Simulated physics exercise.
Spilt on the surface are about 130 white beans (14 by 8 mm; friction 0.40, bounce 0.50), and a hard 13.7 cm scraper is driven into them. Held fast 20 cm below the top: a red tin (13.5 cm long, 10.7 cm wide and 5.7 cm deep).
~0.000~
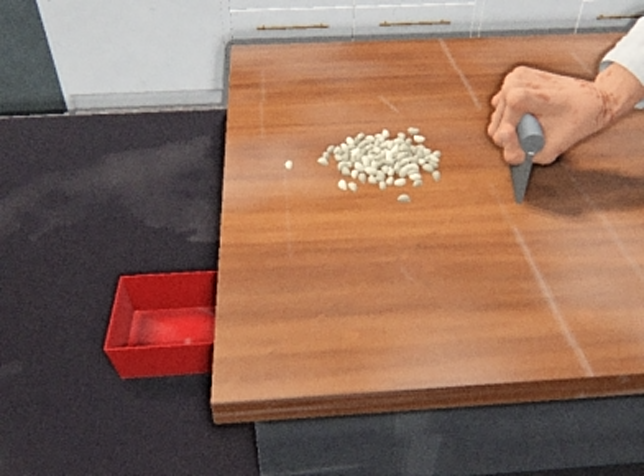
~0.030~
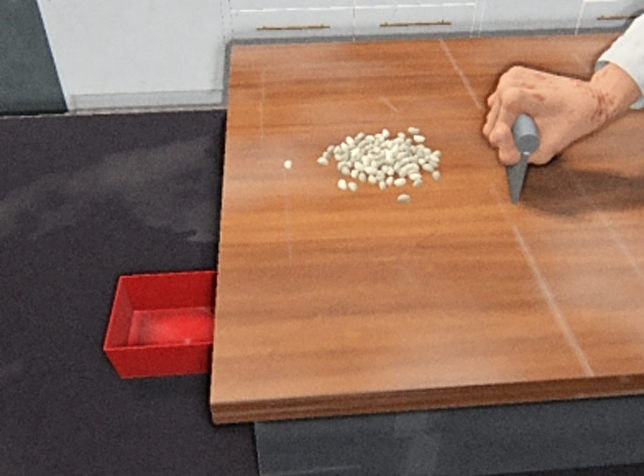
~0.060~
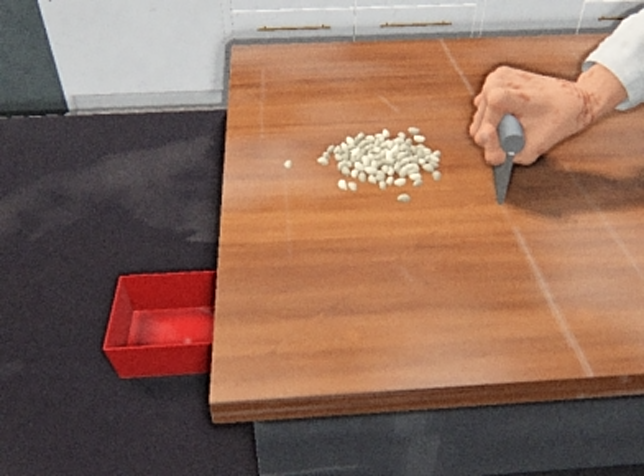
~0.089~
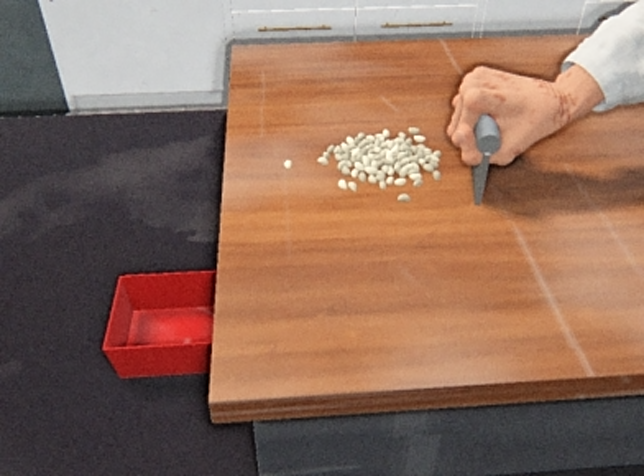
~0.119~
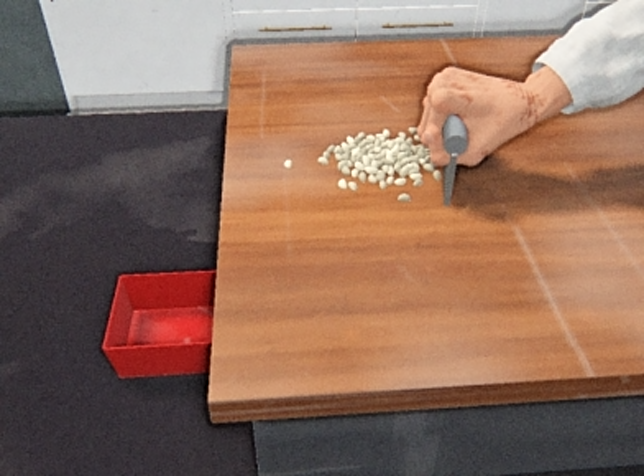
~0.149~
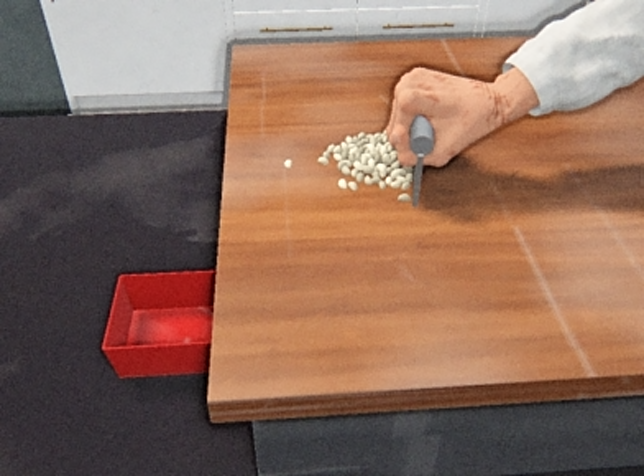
A hand gripping a small grey scraper slid it leftward across the wooden surface and into the right side of a pile of white beans, while a red tin sat lower down at the left.
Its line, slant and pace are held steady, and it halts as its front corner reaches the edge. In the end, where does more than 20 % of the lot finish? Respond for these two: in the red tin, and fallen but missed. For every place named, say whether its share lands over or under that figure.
Red tin - under, fallen but missed - over.
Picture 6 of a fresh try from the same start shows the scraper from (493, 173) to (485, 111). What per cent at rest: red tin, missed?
Final tally - red tin 5, missed 0.
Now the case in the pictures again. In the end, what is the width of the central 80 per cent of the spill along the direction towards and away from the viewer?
It spans about 44 cm.
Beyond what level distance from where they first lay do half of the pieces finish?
About 50 cm.
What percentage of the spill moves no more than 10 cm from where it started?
I'd put it at around 0 per cent.
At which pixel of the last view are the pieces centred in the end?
Somewhere close to (38, 260).
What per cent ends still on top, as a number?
Roughly 5 percent.
Then, at 0.30 s, scraper 29 cm from its start, spill 18 cm wide; still on top 100 %.
After 0.45 s, scraper 32 cm from its start, spill 23 cm wide; off the edge, not caught 80 %, still on top 20 %.
After 0.58 s, scraper 32 cm from its start, spill 28 cm wide; red tin 5 %, off the edge, not caught 85 %, still on top 15 %.
At rest (2.6 s), red tin 5 %, fallen but missed 90 %, still on top 5 %.
